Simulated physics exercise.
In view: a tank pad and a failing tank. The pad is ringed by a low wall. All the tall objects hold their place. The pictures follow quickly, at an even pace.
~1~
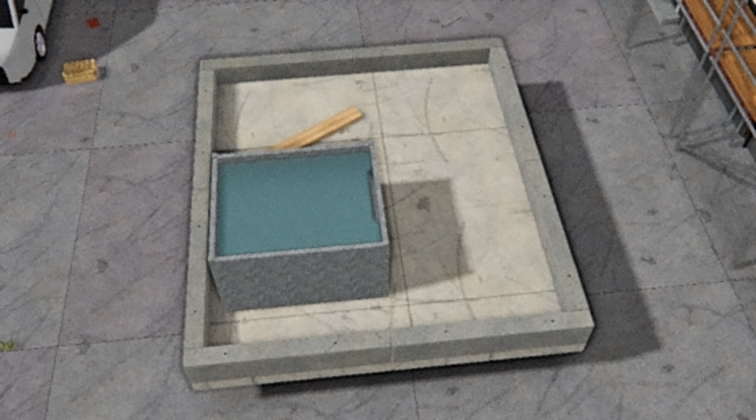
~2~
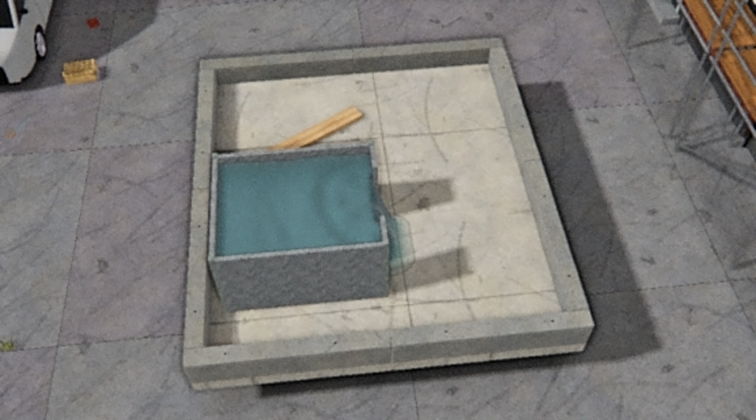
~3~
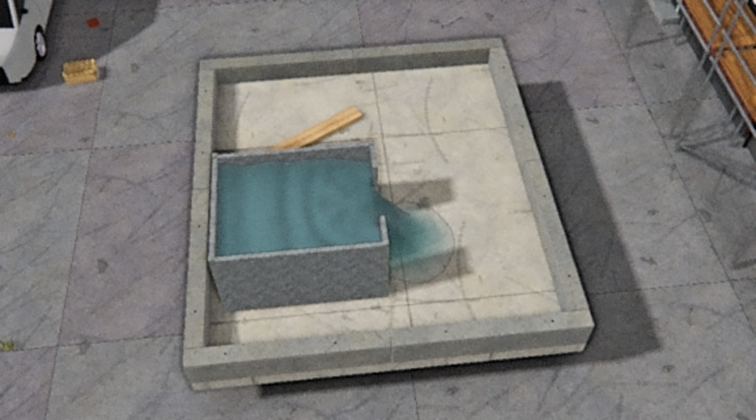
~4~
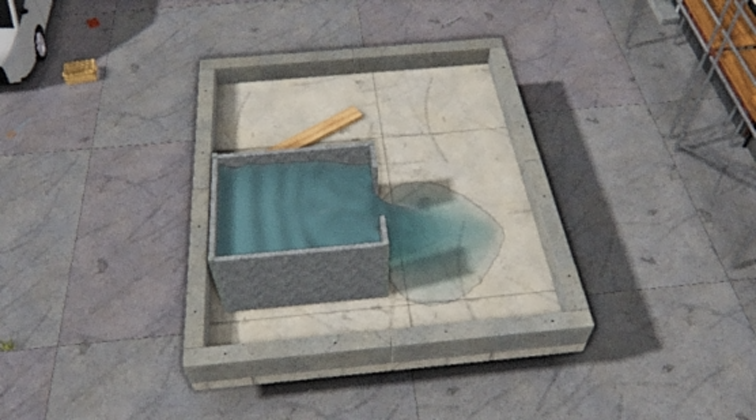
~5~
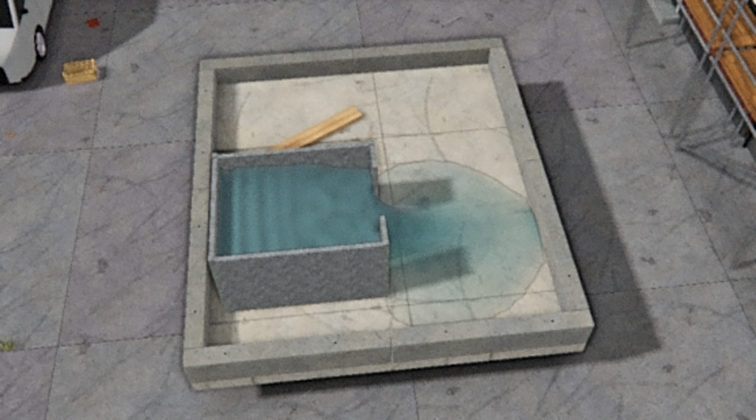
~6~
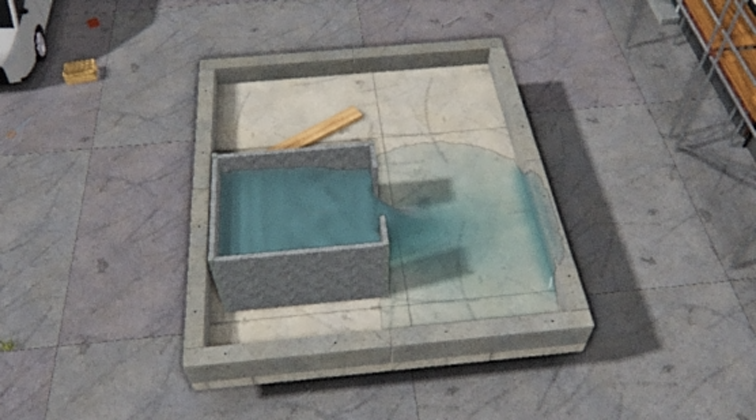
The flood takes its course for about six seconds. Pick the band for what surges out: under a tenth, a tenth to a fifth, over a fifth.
It loses under a tenth.
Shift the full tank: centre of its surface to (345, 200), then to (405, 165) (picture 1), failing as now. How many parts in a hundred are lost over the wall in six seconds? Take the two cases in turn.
About 12 and 16 per cent.
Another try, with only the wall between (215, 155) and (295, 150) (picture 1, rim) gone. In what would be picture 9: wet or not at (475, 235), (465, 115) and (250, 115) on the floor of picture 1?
As listed: Dry, clear, covered.
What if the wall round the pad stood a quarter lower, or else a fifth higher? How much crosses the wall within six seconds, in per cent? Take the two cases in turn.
About 16 and 4 per cent.
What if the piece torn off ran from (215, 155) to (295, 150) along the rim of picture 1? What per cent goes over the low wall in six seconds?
Some 12 per cent.
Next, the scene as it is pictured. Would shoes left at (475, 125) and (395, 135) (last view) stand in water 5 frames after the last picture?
In that order: Flooded, under water.
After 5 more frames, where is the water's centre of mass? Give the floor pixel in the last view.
Close to (362, 247).
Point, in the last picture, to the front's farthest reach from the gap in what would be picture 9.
I would point to (488, 100).
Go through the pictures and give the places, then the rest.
In the first frame, the tank at (297, 202) is whole and still.
In the second frame, the front is at (394, 218), out from the gap at (377, 225).
In the third frame, the front is at (448, 252), out from the gap at (377, 228).
In the fourth frame, the front is at (494, 226), out from the gap at (377, 230).
In the fifth frame, the front is at (527, 206), out from the gap at (377, 230).
In the sixth frame, water pours out at (377, 230) and has run to (515, 166).
A moment on, water covers 40 % of the floor; the low wall has let 0 % over.
Next, water covers 45 % of the floor; the low wall has let 2 % over.
Then, water covers 45 % of the floor; the low wall has let 7 % over.
Later, water covers 70 % of the floor; the low wall has let 8 % over.
In the end, water covers 80 % of the floor; the low wall has let 8 % over.
